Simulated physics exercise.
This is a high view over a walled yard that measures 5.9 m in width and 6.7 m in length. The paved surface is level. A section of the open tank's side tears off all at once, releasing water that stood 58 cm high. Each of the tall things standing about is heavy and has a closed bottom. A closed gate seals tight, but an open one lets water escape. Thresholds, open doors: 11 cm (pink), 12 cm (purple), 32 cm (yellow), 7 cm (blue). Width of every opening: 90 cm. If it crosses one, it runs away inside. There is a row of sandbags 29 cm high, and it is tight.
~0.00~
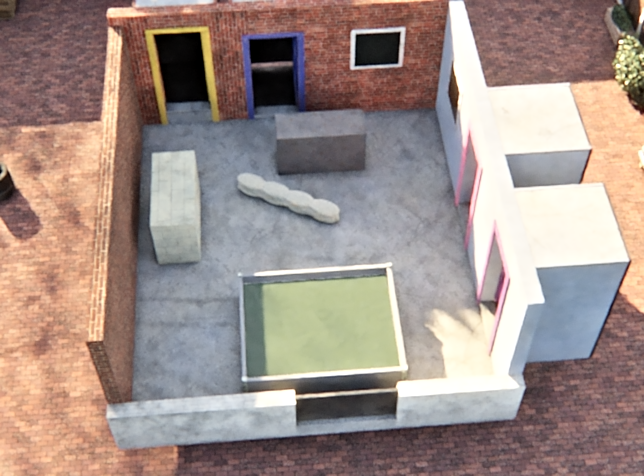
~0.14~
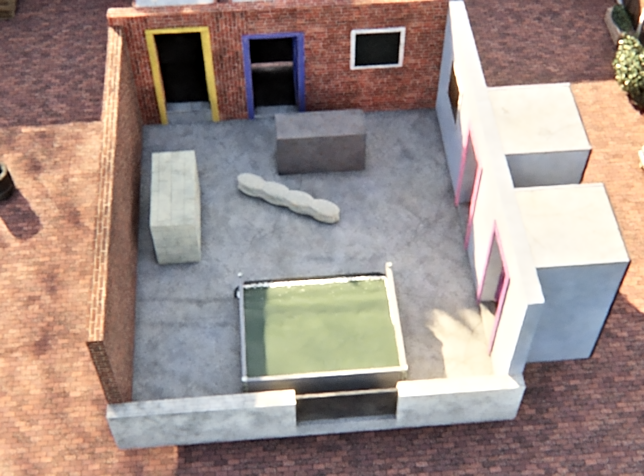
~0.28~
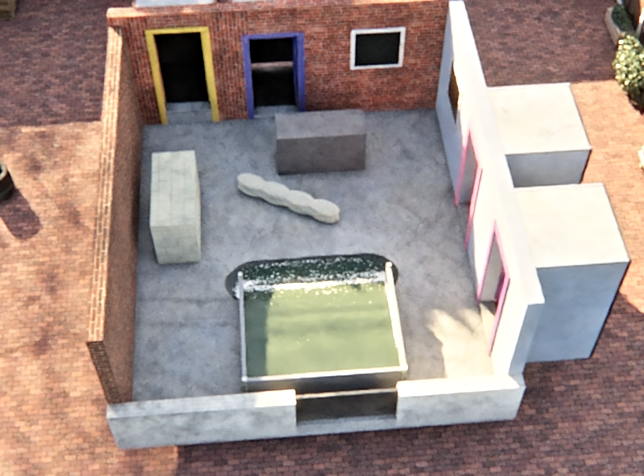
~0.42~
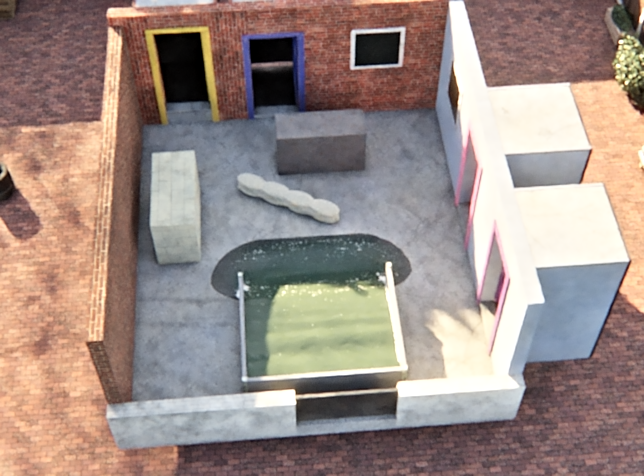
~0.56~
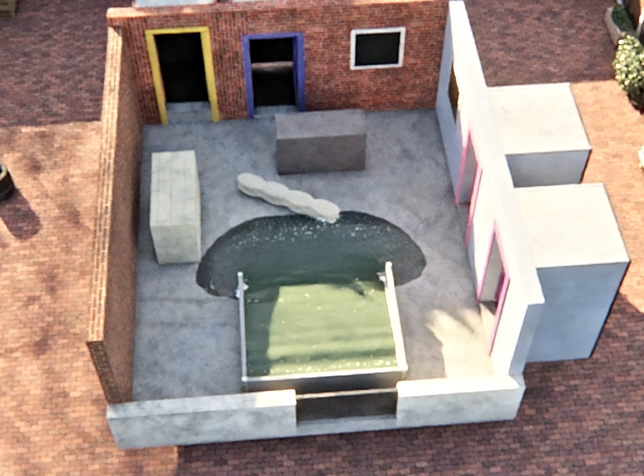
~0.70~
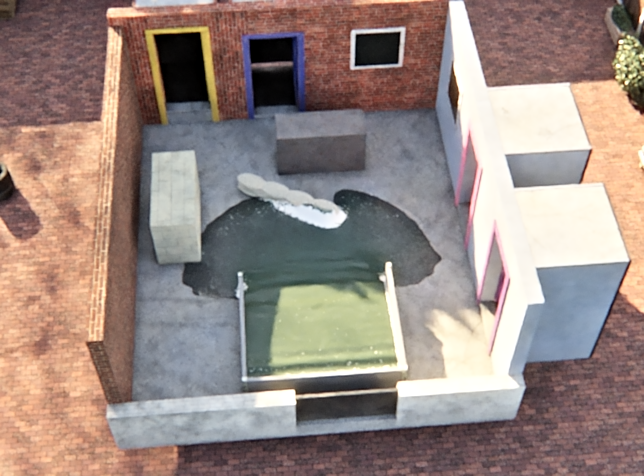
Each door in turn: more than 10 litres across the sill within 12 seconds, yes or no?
Answers: Pink door, no; purple door, no; yellow door, no; blue door, yes.
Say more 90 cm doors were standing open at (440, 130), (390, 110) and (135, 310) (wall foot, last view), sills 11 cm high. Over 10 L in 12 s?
Taking them in order, the first gets enough, the second enough and the third too little.
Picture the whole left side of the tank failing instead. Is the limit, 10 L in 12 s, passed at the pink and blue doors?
Compared with the limit, pink is lower and blue is lower.
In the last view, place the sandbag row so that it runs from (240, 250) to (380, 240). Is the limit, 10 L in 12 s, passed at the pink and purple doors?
Then: Pink above, purple not over.
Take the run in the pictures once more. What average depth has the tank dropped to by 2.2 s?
It averages close to 18 centimetres.
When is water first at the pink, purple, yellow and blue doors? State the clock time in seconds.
So pink at 1.4 s, purple at 5.0 s, yellow at 1.8 s, and blue at 2.6 s.
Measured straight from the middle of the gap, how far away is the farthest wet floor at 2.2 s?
I'd say around 5.2 m from the gap.
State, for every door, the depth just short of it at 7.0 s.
Centimetres: Pink 9 / purple 2 / yellow 12 / blue 12.
After 1.4 s water covers 40 % of the floor and is deepest (40 cm) near (327, 225); pink door not reached, purple door not reached, yellow door not reached, blue door not reached.
After 2.2 s water covers 55 % of the floor and is deepest (38 cm) near (208, 210); pink door 5 cm at the sill, 0 L in, purple door not reached, yellow door 20 cm at the sill, 0 L in, blue door not reached.
After 3.5 s water covers 65 % of the floor and is deepest (26 cm) near (422, 114); pink door 9 cm at the sill, 0 L in, purple door not reached, yellow door 21 cm at the sill, 0 L in, blue door 10 cm at the sill, 3 L in.
After 7.0 s water covers 90 % of the floor and is deepest (16 cm) near (143, 130); pink door 9 cm at the sill, 3 L in, purple door 2 cm at the sill, 0 L in, yellow door 12 cm at the sill, 0 L in, blue door 12 cm at the sill, 76 L in.
After 12.0 s water covers 95 % of the floor and is deepest (12 cm) near (437, 402); pink door 5 cm at the sill, 3 L in, purple door 11 cm at the sill, 0 L in, yellow door 6 cm at the sill, 0 L in, blue door 8 cm at the sill, 98 L in.
